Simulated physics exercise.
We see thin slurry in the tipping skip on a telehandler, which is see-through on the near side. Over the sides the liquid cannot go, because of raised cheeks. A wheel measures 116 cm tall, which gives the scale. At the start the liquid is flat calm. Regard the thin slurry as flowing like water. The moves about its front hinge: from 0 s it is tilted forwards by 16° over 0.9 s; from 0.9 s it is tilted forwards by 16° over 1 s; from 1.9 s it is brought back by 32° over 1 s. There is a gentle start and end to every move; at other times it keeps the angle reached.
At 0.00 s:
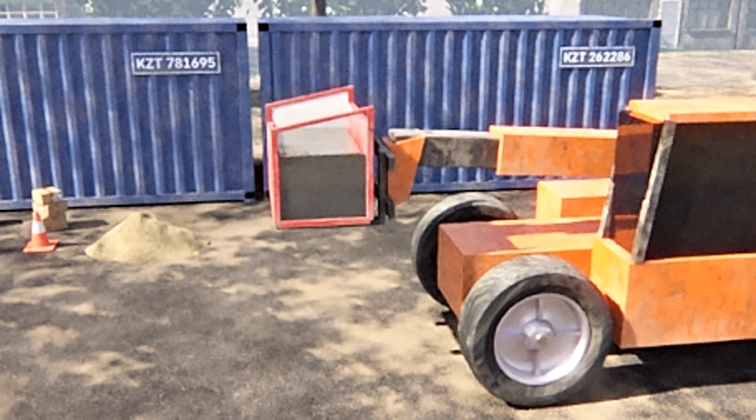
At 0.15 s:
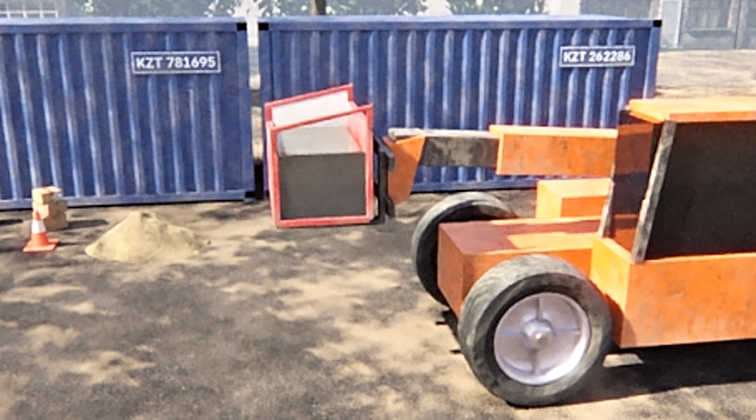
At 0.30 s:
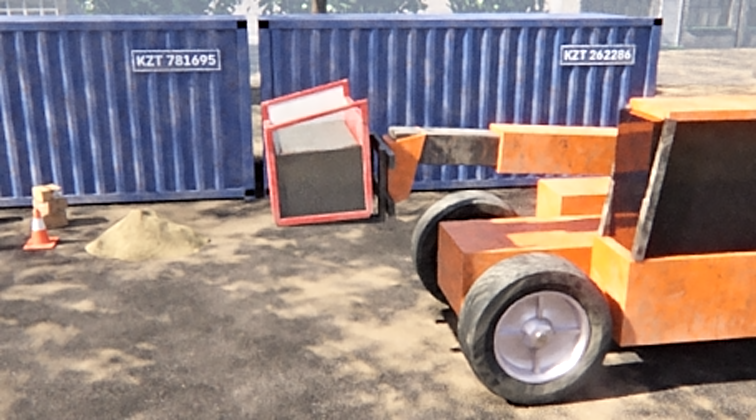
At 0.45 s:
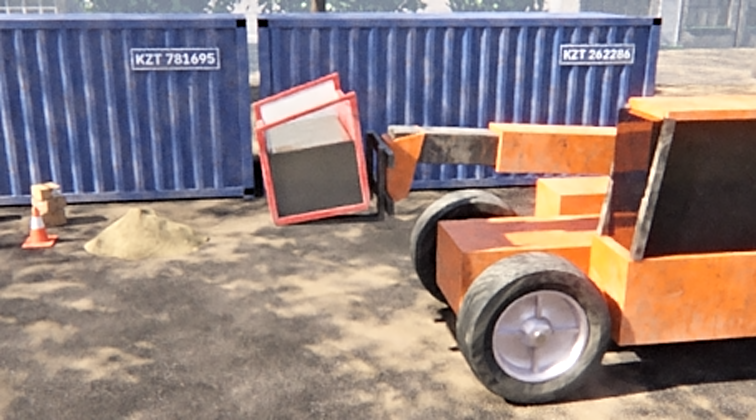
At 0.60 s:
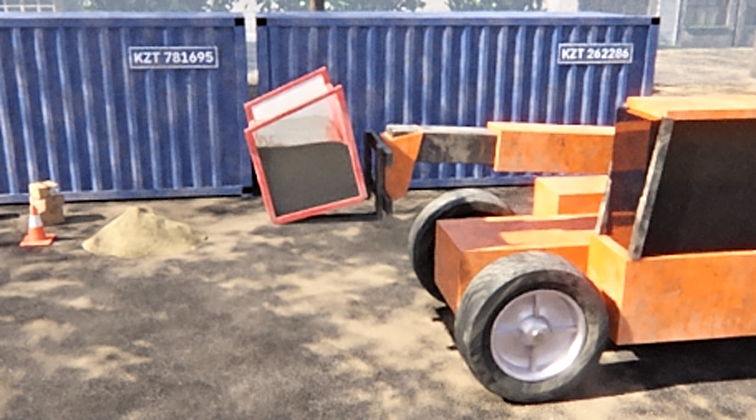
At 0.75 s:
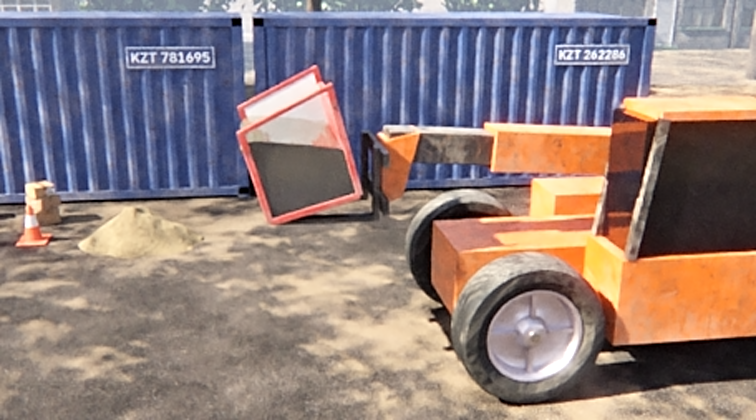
Red-framed, clear-sided skip of dark slurry tilting gradually to the left on an orange telehandler's arm before blue containers.
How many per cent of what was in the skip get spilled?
Roughly 24 per cent gets spilled.
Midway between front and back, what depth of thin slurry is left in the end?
About 36 cm.
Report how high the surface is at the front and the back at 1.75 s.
Level, front = 62 cm; level, back = 26 cm.
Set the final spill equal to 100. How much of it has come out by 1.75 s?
Around 30 percent of it.
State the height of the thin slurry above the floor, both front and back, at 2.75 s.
At that moment it stands around 28 cm in front and around 46 cm behind.
Then, 1.75 s in, the skip is at 32° forwards, the surface stands 25 cm at the back and 63 cm at the front; 8 per cent is out, over the front.
Then, 2.75 s in, the surface stands 45 cm at the back and 28 cm at the front; 24 per cent is out, over the front.
Then, 3.70 s in, the surface stands 44 cm at the back and 31 cm at the front; 24 per cent is out, over the front.
Then, 5.78 s in, 24 per cent is out, over the front, 86 of 350 litres.
